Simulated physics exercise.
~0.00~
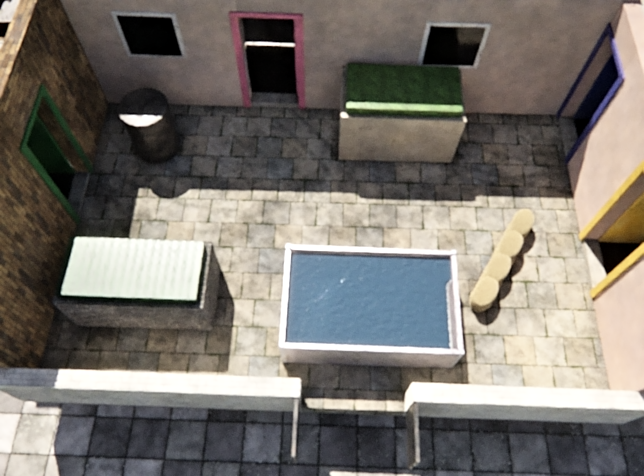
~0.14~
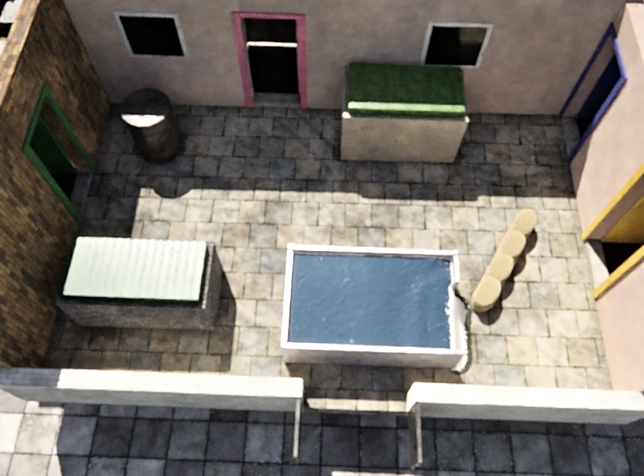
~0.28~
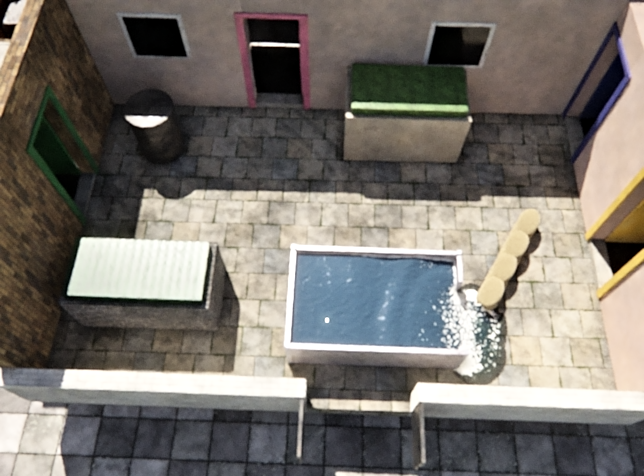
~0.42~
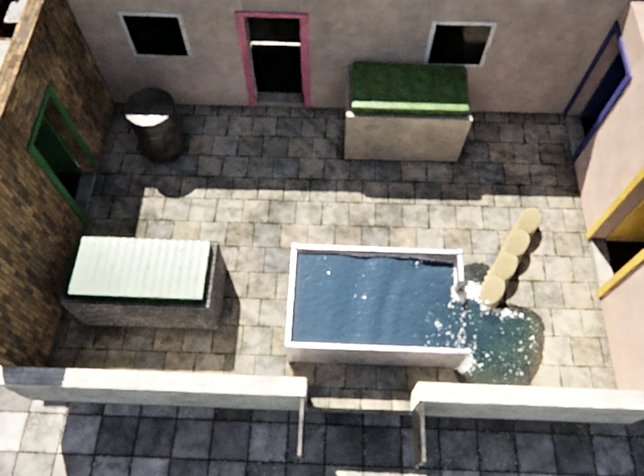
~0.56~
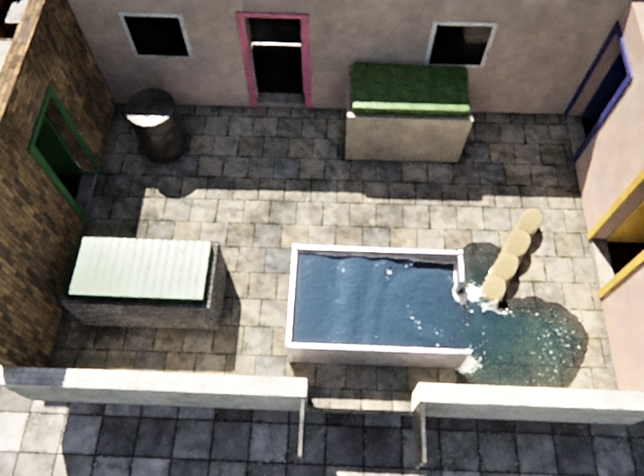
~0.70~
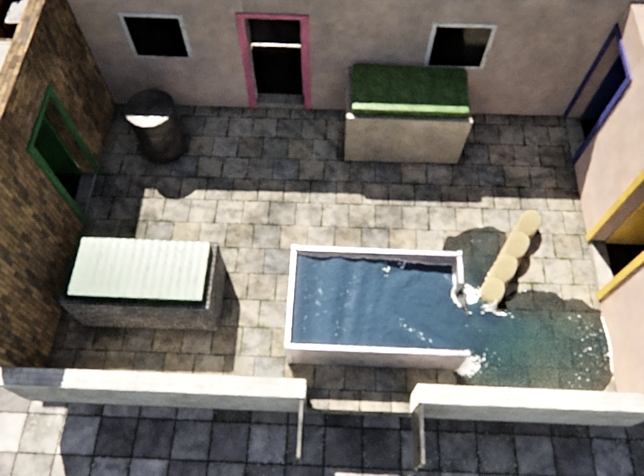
Walled paved yard with water bursting from the right side of a rectangular tank, spreading around sandbags and across the paving.
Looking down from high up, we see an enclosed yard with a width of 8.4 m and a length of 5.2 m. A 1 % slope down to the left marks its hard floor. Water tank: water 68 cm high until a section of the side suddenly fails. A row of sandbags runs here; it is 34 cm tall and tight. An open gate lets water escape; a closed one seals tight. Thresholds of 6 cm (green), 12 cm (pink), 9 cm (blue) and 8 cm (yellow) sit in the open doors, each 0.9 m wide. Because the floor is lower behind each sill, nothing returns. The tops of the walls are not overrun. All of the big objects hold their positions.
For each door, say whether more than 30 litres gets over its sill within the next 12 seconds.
Green door: No; pink door: No; blue door: Yes; yellow door: Yes.
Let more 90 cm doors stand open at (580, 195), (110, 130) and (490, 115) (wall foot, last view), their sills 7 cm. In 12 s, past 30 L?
Well, the first is on the high side, the second is on the low side, and the third is on the high side.
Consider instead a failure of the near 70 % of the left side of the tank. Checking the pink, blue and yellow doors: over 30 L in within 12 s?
Pink: Within the limit; blue: Within the limit; yellow: Within the limit.
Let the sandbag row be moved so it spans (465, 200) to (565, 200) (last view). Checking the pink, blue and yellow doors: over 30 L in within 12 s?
Result: Pink door inside the limit; blue door inside the limit; yellow door beyond the limit.
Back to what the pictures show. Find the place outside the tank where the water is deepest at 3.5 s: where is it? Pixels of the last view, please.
You'll find it around (559, 116).
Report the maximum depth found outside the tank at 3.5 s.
34 cm or so.
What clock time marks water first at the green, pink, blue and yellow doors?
Times: Green 10.0 seconds, pink 5.0 seconds, blue 2.4 seconds, yellow 1.1 seconds.
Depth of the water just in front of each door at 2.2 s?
Depths in cm: Green 0, pink 0, blue 0, yellow 17.
After 1.4 s water covers 15 % of the floor and is deepest (52 cm) near (612, 403); green door not reached, pink door not reached, blue door not reached, yellow door 9 cm at the sill, 0 L in.
After 2.2 s water covers 25 % of the floor and is deepest (45 cm) near (608, 378); green door not reached, pink door not reached, blue door not reached, yellow door 17 cm at the sill, 8 L in.
After 3.5 s water covers 35 % of the floor and is deepest (34 cm) near (559, 116); green door not reached, pink door not reached, blue door 9 cm at the sill, 0 L in, yellow door 14 cm at the sill, 40 L in.
After 7.0 s water covers 50 % of the floor and is deepest (18 cm) near (453, 272); green door not reached, pink door 1 cm at the sill, 0 L in, blue door 16 cm at the sill, 66 L in, yellow door 13 cm at the sill, 105 L in.
After 12.0 s water covers 90 % of the floor and is deepest (10 cm) near (456, 326); green door 7 cm at the sill, 1 L in, pink door 1 cm at the sill, 0 L in, blue door 9 cm at the sill, 101 L in, yellow door 7 cm at the sill, 124 L in.
